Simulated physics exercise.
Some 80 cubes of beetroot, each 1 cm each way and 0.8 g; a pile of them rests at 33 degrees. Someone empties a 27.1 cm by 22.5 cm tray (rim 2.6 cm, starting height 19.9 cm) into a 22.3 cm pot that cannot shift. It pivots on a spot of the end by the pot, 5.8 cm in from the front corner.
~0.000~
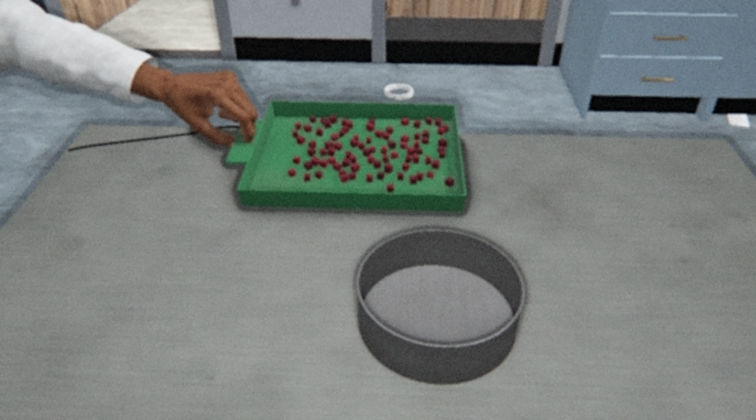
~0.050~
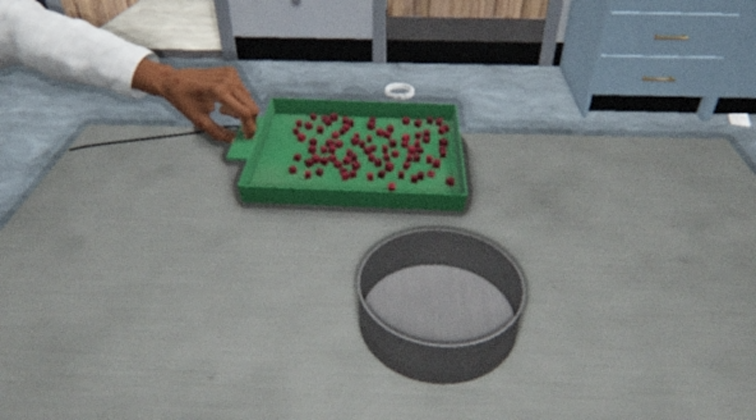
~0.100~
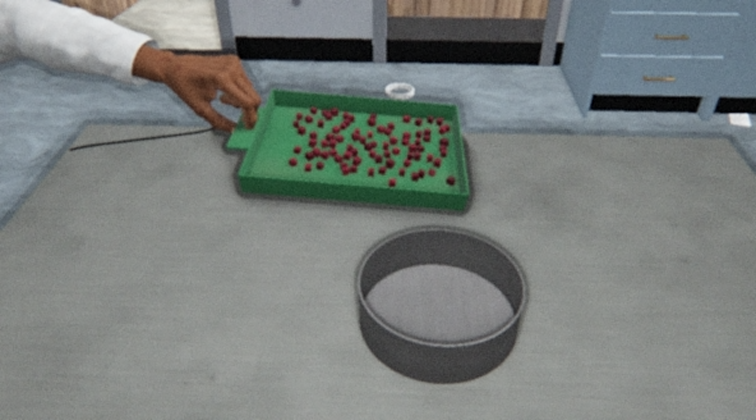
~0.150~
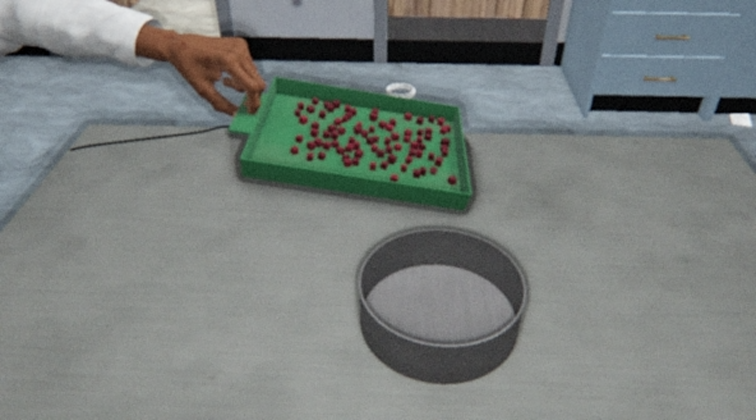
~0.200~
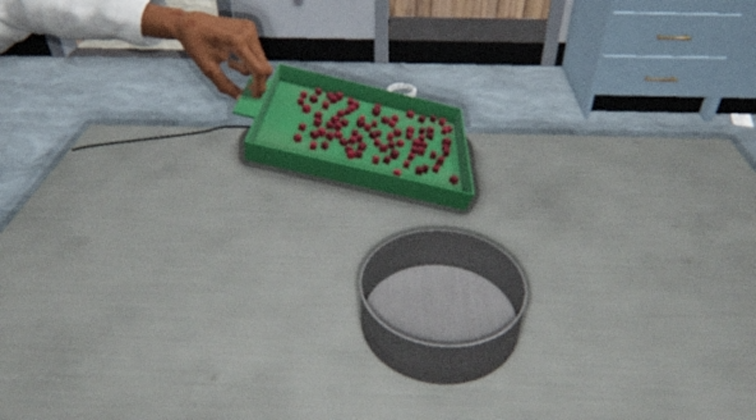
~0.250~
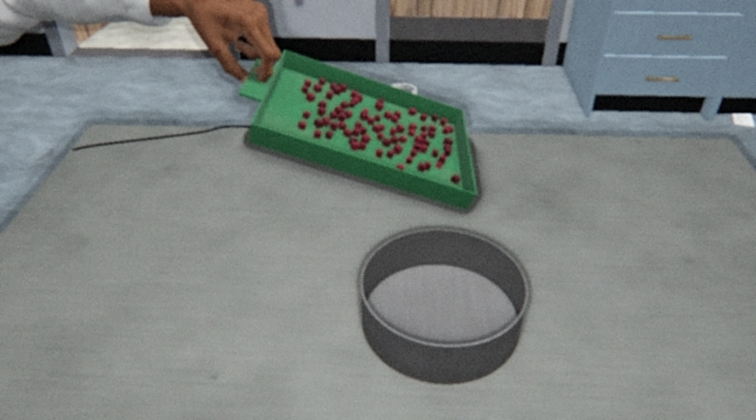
A hand at the left held a green tray of small red pieces by its handle and raised that end, tilting the tray down toward the right, while a round grey pot sat still in front.
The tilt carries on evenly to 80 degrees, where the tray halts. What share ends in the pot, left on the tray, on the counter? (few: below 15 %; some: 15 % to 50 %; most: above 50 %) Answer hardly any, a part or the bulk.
Pot: Hardly any, tray: The bulk, counter: A part.
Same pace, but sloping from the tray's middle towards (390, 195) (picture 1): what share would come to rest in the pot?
Some 60 per cent.
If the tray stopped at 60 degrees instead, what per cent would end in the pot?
It would be near 0 per cent.
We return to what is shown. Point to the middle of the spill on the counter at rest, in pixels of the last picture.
Around (537, 256).
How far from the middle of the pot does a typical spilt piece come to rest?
About 26 cm.
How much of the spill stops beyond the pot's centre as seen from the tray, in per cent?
Some 100 per cent.
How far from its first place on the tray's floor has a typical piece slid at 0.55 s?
About 3 cm.
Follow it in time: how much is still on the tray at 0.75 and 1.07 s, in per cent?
About 90, 70.
Then, at 0.55 s, tilt 49 degrees; the tray holds 100 %, the pot 0 %.
Then, at 0.75 s, tilt 69 degrees; the tray holds 90 %, the pot 0 %.
After 1.07 s, tilt 80 degrees; the tray holds 70 %, the pot 0 %.
By 2.5 s all is still; pot 0 %, tray 65 %, counter 30 %.
